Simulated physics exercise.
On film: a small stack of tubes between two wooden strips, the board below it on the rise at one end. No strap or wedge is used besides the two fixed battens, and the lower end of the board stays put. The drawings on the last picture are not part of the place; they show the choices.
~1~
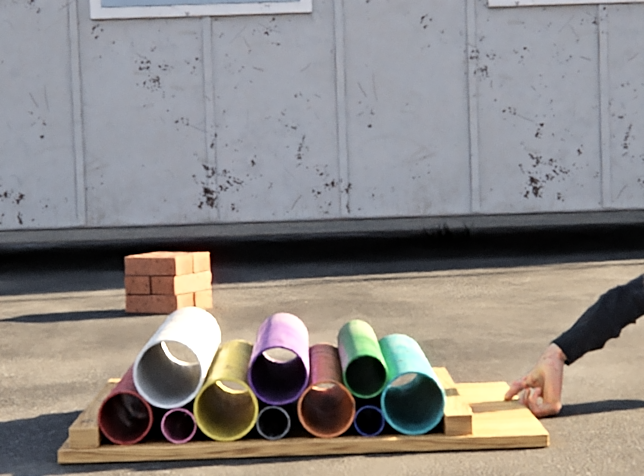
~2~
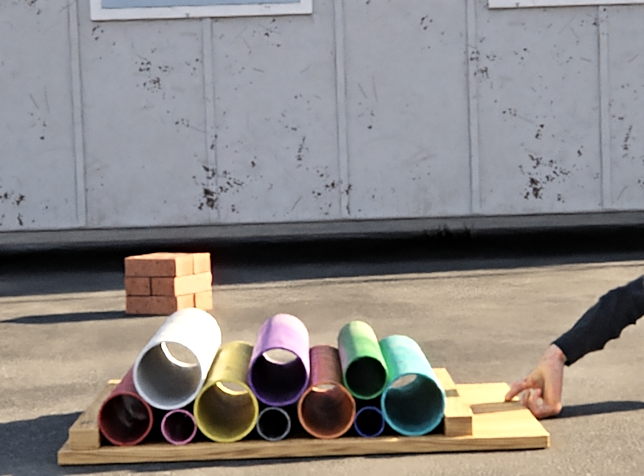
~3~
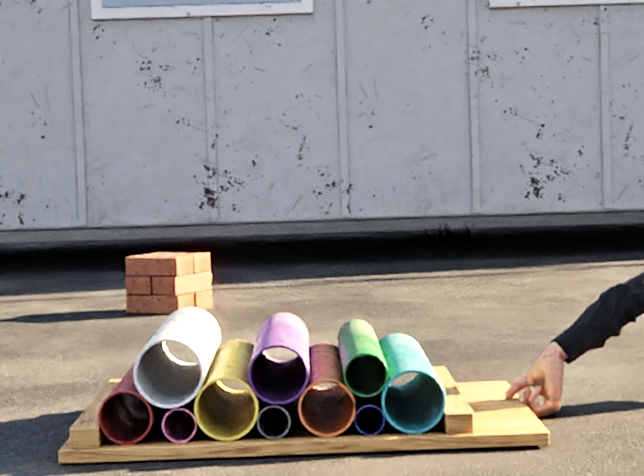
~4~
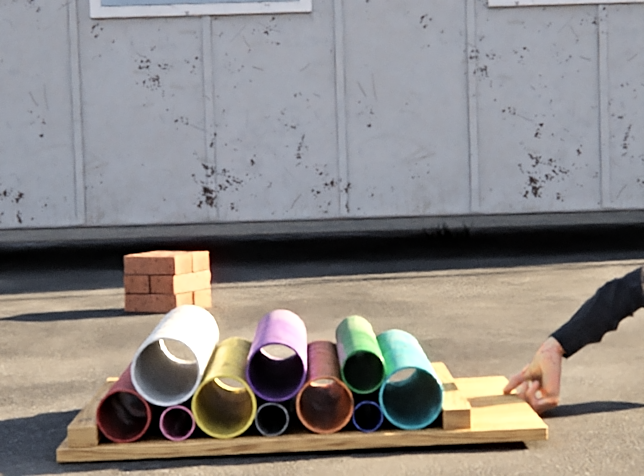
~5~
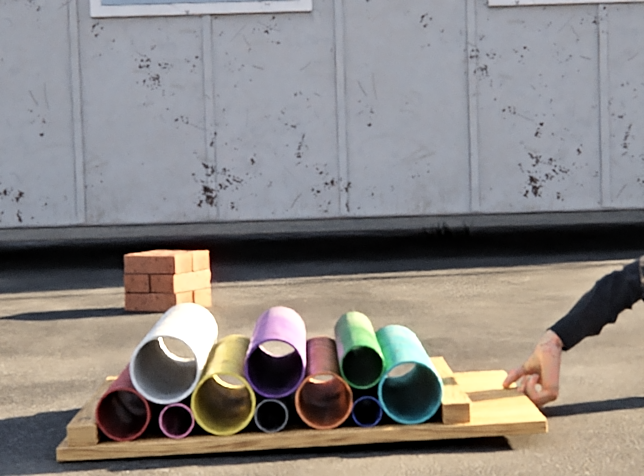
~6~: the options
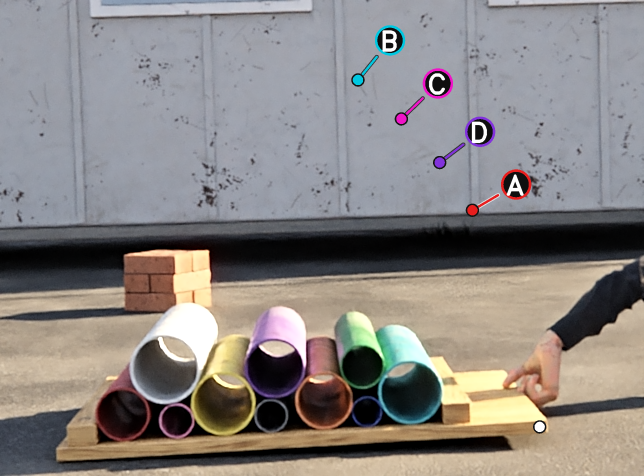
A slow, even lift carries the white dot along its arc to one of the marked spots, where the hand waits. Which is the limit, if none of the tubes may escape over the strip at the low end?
At most to D.
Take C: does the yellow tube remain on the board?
Yes.
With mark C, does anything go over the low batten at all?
At C: Yes.
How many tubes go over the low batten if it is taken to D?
The count is none.
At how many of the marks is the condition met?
The number is two.
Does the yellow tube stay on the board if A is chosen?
The yellow tube: Yes.
On the marked copy, A at (473, 210); B at (358, 80); C at (401, 119); D at (439, 162); the white dot at (540, 427).
Taking D. A third of the way, board at 20°.
Two thirds of the way, board at 36°.
When it is over, board at 36°, none over the low batten.
As for the rest, A none over the low batten; B one over the low batten (white); C one over the low batten (white).
